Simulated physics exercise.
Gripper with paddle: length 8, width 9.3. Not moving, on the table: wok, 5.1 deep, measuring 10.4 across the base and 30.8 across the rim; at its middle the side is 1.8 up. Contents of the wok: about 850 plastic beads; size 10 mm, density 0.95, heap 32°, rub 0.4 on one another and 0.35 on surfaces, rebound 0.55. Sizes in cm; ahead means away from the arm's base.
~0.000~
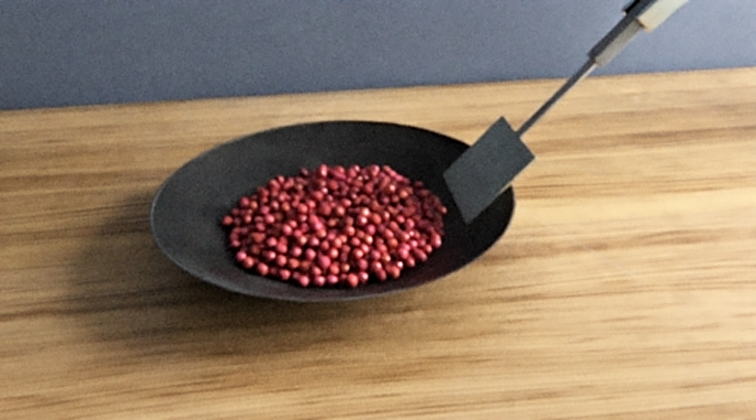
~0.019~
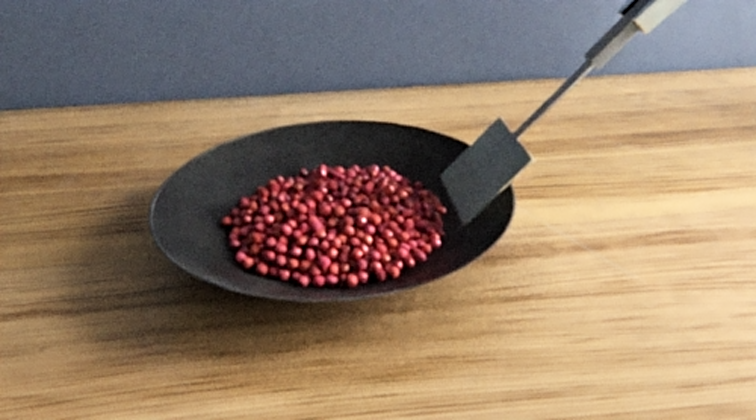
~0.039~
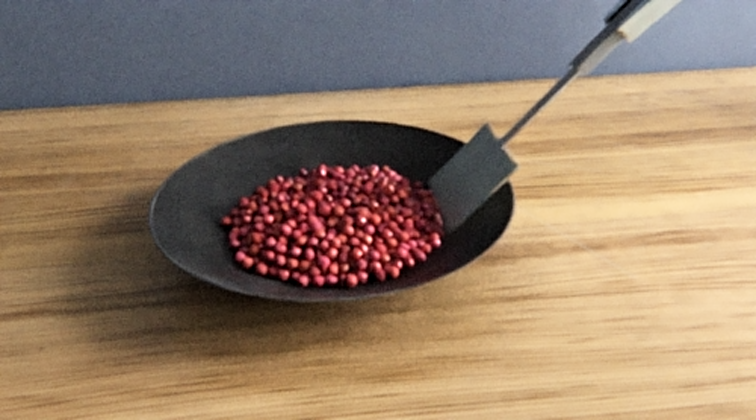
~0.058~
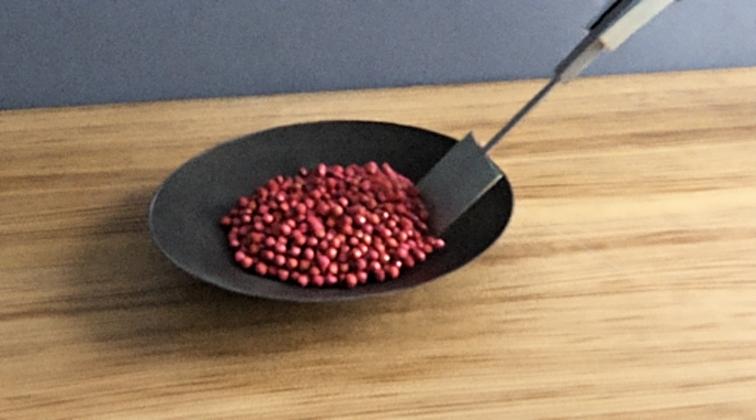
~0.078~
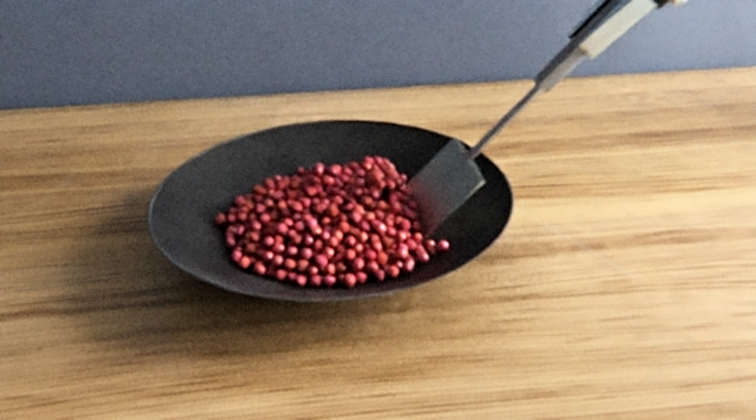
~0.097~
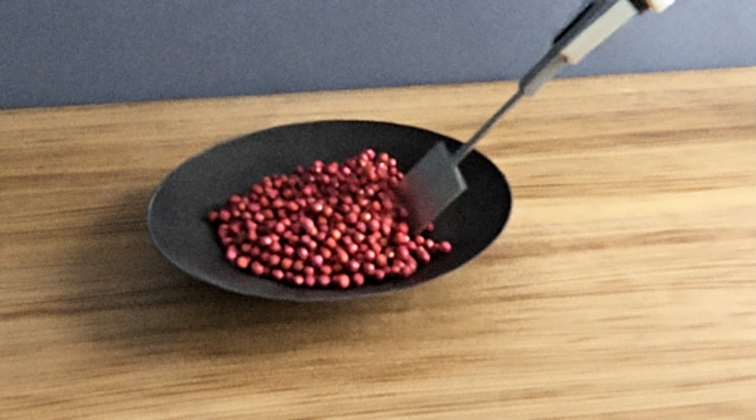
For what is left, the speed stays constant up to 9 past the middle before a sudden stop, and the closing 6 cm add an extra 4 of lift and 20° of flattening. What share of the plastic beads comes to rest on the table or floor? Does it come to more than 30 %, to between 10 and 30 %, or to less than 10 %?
It comes to between 10 and 30 %.
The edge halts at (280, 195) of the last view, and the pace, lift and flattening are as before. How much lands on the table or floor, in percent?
Something close to 0 in a hundred.
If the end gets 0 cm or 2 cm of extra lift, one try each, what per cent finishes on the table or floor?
It comes to around 15 per cent on the first try and around 15 per cent on the second.
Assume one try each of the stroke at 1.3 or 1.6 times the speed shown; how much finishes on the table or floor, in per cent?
Roughly 25 percent for the first try, 35 percent for the second.
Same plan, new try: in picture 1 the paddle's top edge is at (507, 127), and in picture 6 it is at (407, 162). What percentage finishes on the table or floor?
It works out to about 35 %, more or less.
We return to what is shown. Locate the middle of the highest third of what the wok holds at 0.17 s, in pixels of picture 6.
It is centred near (281, 205).
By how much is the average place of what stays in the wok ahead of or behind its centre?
Roughly 4.5 cm ahead of the centre.
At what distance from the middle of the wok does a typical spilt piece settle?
Roughly 26 cm from the middle.
By 0.17 s, sloping 47°, highest piece 6 above the table; 849 in the wok.
By 0.24 s, sloping 40°, highest piece 6 above the table; 849 in the wok.
By 0.47 s, sloping 27°, highest piece 7 above the table; 689 in the wok, 144 on the table or floor, 16 on the blade or in flight.
By 1.52 s, sloping 27°, highest piece 5 above the table; 685 in the wok, 164 on the table or floor.
Final count, 685 in the wok, 164 on the table or floor. That is 19 % on the table or floor.
